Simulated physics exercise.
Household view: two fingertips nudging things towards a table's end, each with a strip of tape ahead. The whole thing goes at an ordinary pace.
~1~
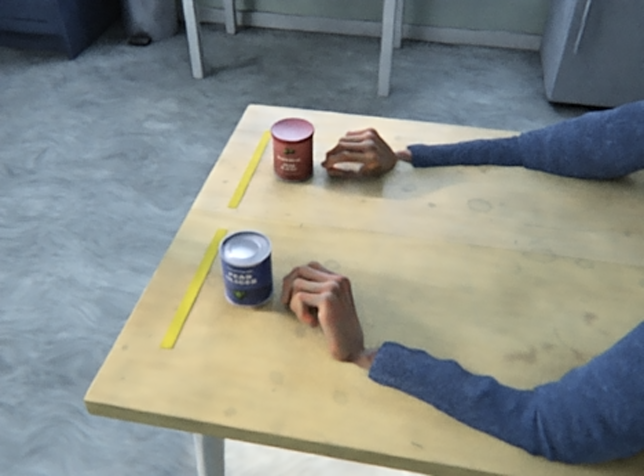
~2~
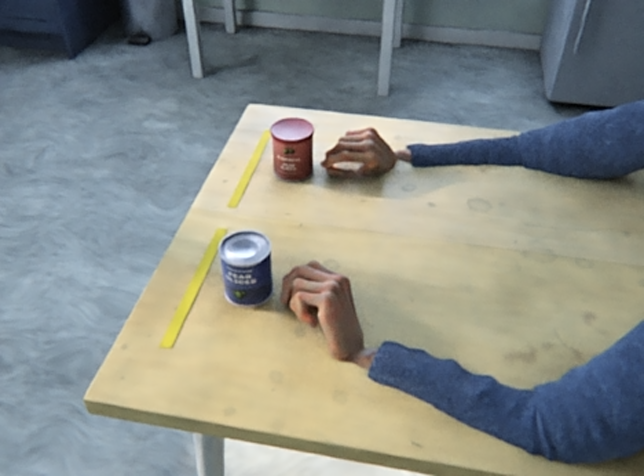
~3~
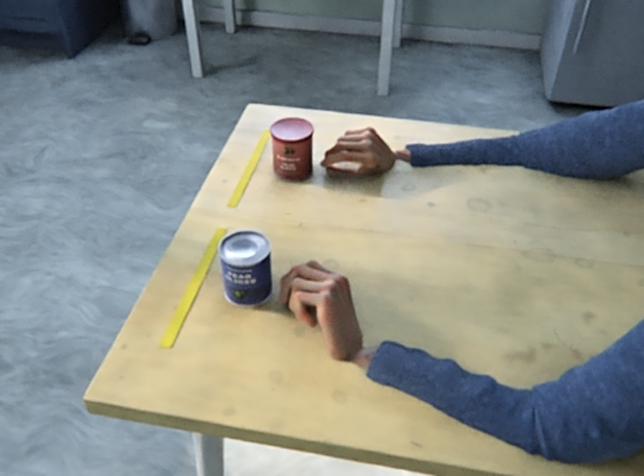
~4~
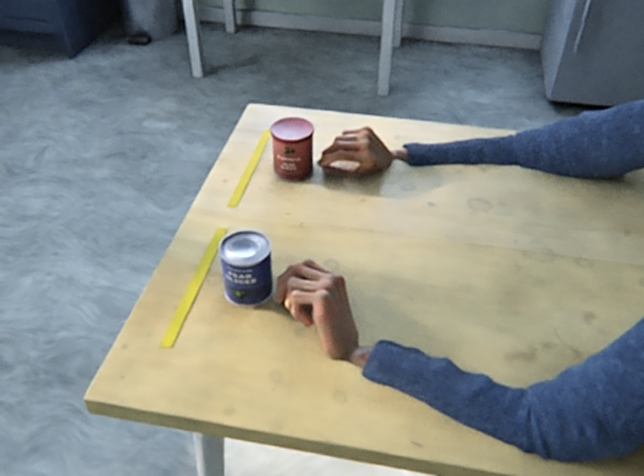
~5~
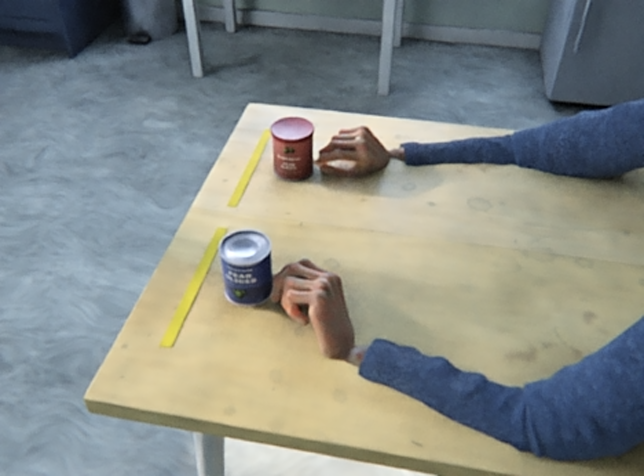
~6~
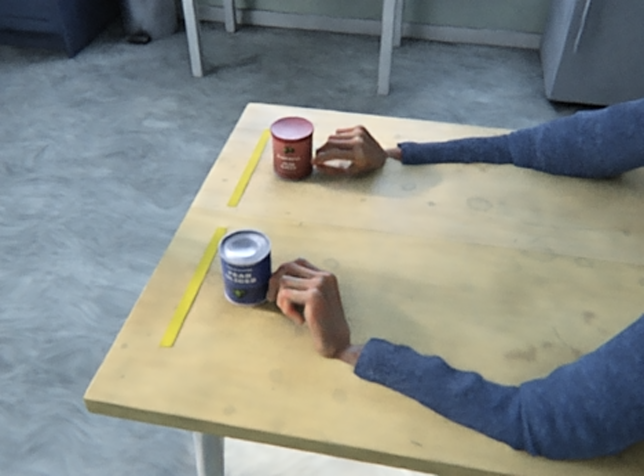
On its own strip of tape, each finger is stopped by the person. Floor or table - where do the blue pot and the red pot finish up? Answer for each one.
Where they finish: Blue pot - table; red pot - table.
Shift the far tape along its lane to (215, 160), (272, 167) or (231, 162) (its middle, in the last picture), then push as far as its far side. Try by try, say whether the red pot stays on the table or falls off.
One by one, it keeps going, then comes to a standstill in time, then keeps going.
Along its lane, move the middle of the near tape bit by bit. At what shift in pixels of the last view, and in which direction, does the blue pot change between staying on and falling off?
16 px left, roughly.
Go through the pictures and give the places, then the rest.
The first picture shows blue pot (247, 270); red pot (294, 151).
The second picture shows red pot (293, 150).
The third picture shows blue pot (246, 269).
The fourth picture shows red pot (293, 150).
The fifth picture shows blue pot (247, 268).
The sixth picture shows blue pot (247, 268); red pot (293, 149).
Then, 0.52 s later than the last frame, blue pot shifted a little near (226, 265); red pot shifted a little near (275, 147).
Then, 1.10 s later than the last frame, blue pot shifted about its own width near (198, 261); red pot shifted about its own width near (253, 145).
Then, 1.56 s later than the last frame, blue pot shifted about its own width near (178, 258); red pot shifted about its own width near (237, 143).
When it is over, the blue pot is still on the table, near (163, 256); the red pot is still on the table, near (225, 141).
